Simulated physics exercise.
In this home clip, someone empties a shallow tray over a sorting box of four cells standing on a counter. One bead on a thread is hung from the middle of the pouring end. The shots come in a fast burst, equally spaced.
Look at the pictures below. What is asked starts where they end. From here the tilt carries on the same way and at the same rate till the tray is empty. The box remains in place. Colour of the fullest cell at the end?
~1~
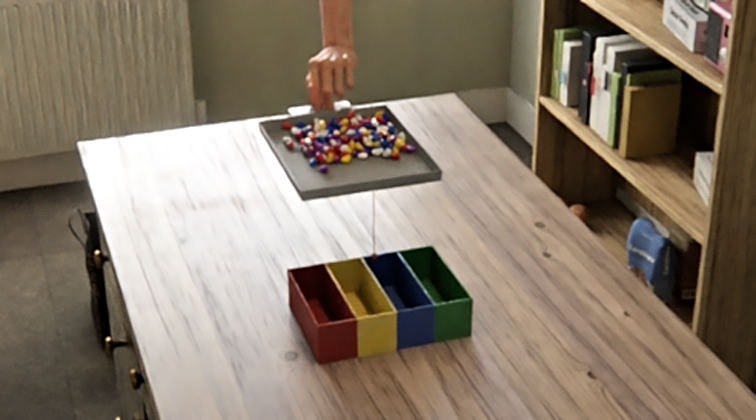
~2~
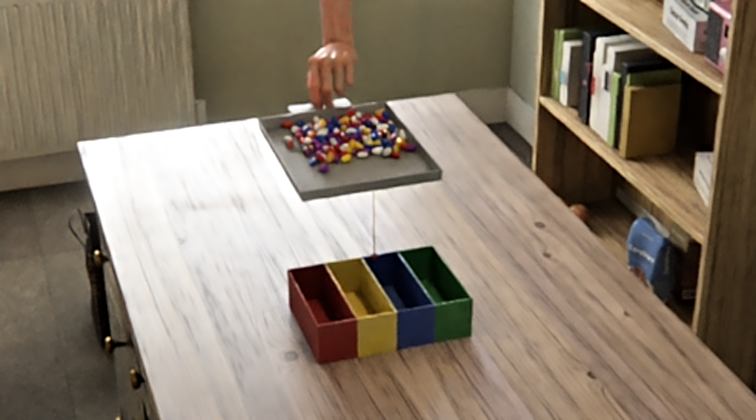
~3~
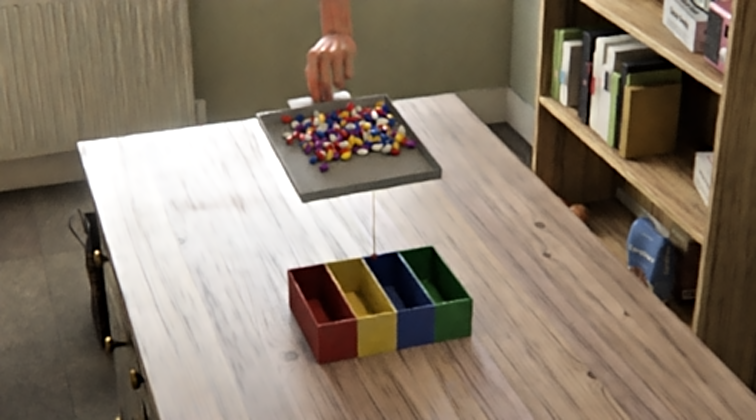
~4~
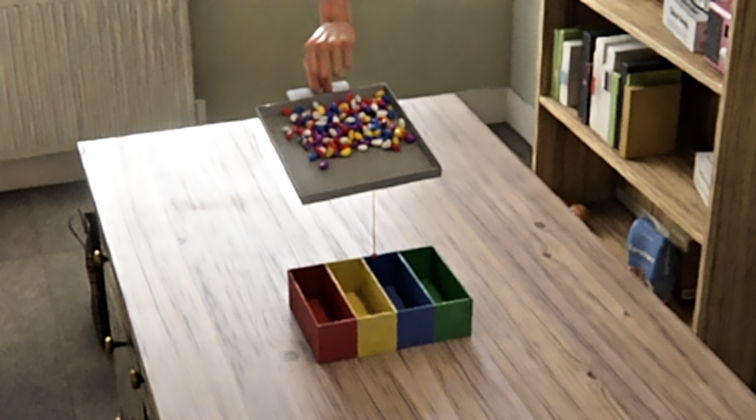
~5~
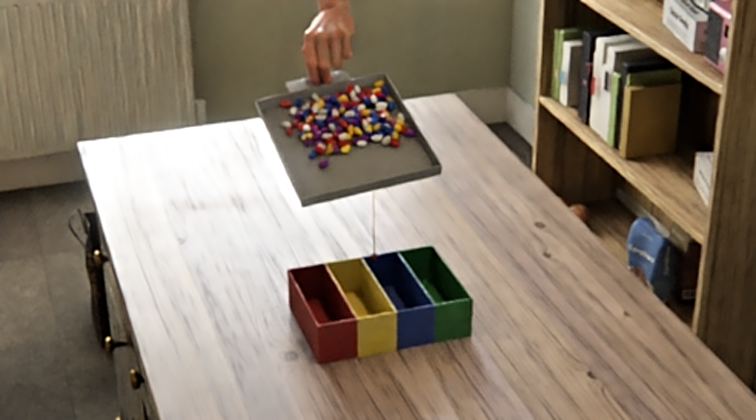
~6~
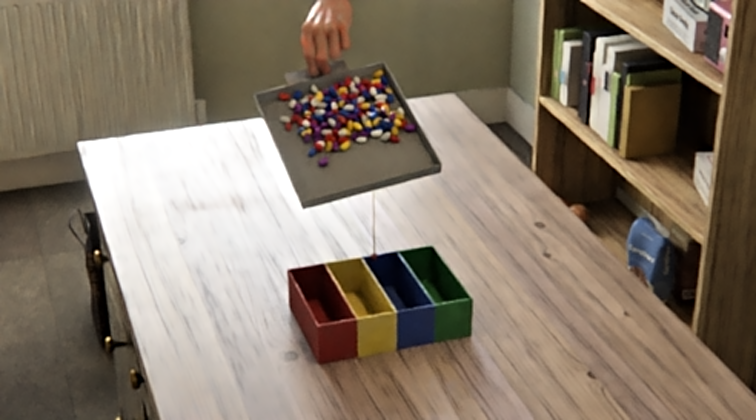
Red.
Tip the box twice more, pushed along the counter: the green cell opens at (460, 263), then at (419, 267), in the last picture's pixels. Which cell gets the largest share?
The cell in red; the red one.
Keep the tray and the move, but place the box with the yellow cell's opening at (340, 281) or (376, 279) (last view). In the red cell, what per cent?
You'd end up with around 40 per cent and then around 60 per cent.
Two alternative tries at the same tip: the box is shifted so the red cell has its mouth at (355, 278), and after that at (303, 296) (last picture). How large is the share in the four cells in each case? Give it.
You'd get 30 per cent first and 90 per cent second.
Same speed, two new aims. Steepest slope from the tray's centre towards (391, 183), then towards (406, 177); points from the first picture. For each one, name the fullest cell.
Try 1 - the green one; try 2 - green.
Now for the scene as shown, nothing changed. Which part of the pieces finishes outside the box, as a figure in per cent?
Close to 10 in a hundred.
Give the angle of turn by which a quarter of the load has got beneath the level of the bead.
It is at around 100 degrees.
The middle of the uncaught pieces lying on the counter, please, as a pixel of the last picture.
Roughly pixel (236, 325).
Just after the last frame, tray tipped steeply; almost all on the tray; just a few in the red cell; about a tenth falling or outside the box.
A moment on, tray tipped right over; the larger part on the tray; about a tenth in the red cell; about a tenth in the yellow cell; just a few in the blue cell; about a tenth falling or outside the box.
Further on, tray tipped past a quarter turn; roughly two thirds in the red cell; roughly a quarter in the yellow cell; about a tenth in the blue cell; about a tenth falling or outside the box.
When it is over, tray tipped past a quarter turn; roughly two thirds in the red cell; roughly a quarter in the yellow cell; about a tenth in the blue cell; not one in the green cell; about a tenth outside the box.
